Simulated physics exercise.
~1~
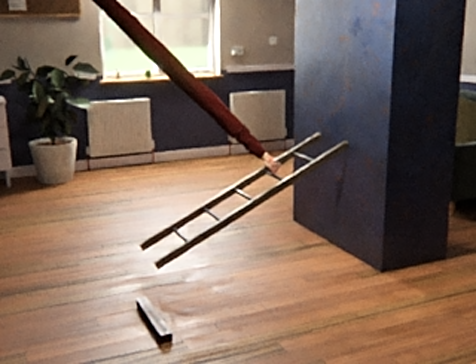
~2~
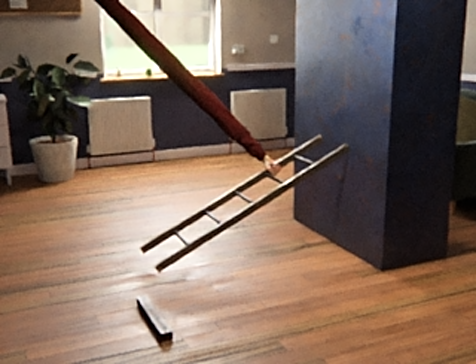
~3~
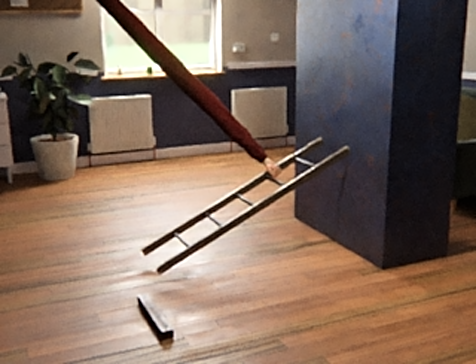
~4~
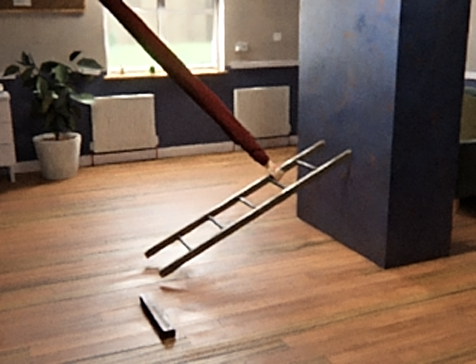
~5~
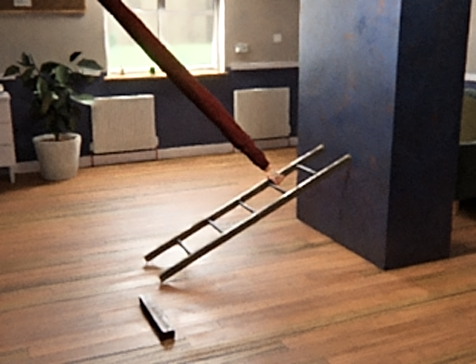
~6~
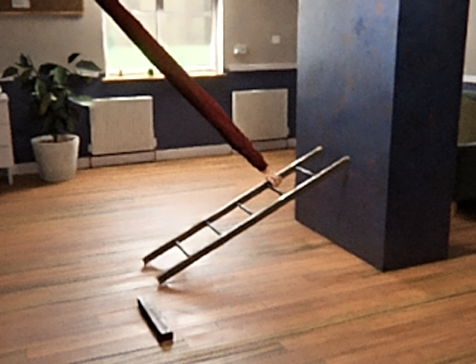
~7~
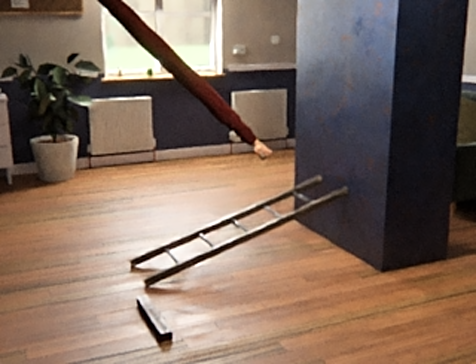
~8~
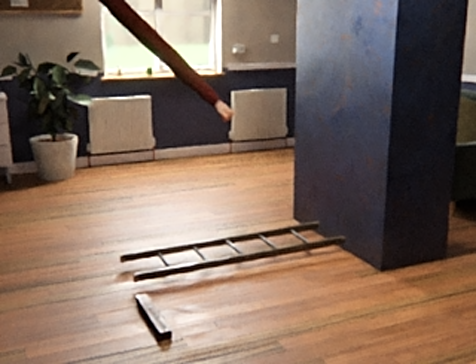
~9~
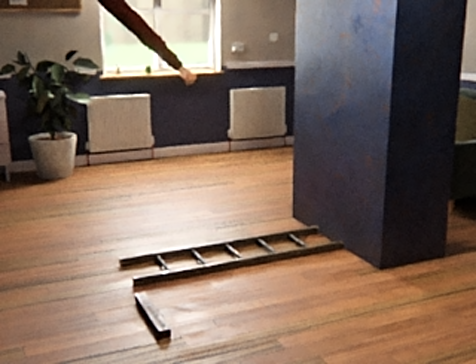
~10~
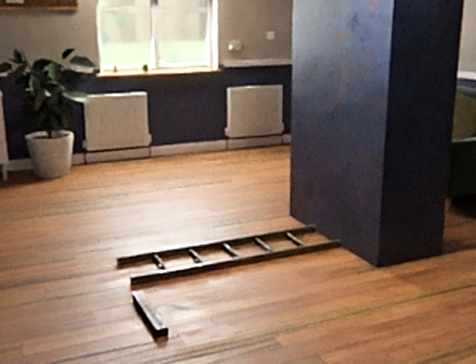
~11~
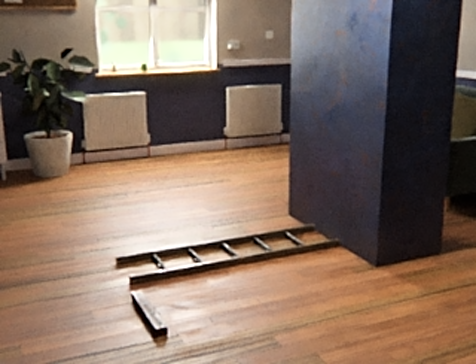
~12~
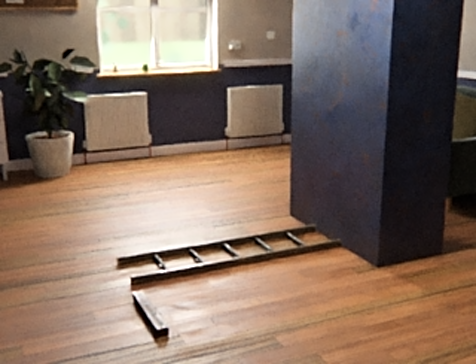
Small ladder leaning against a dark blue block, slipping down once a hand lets go, and ending flat on the wooden floor.
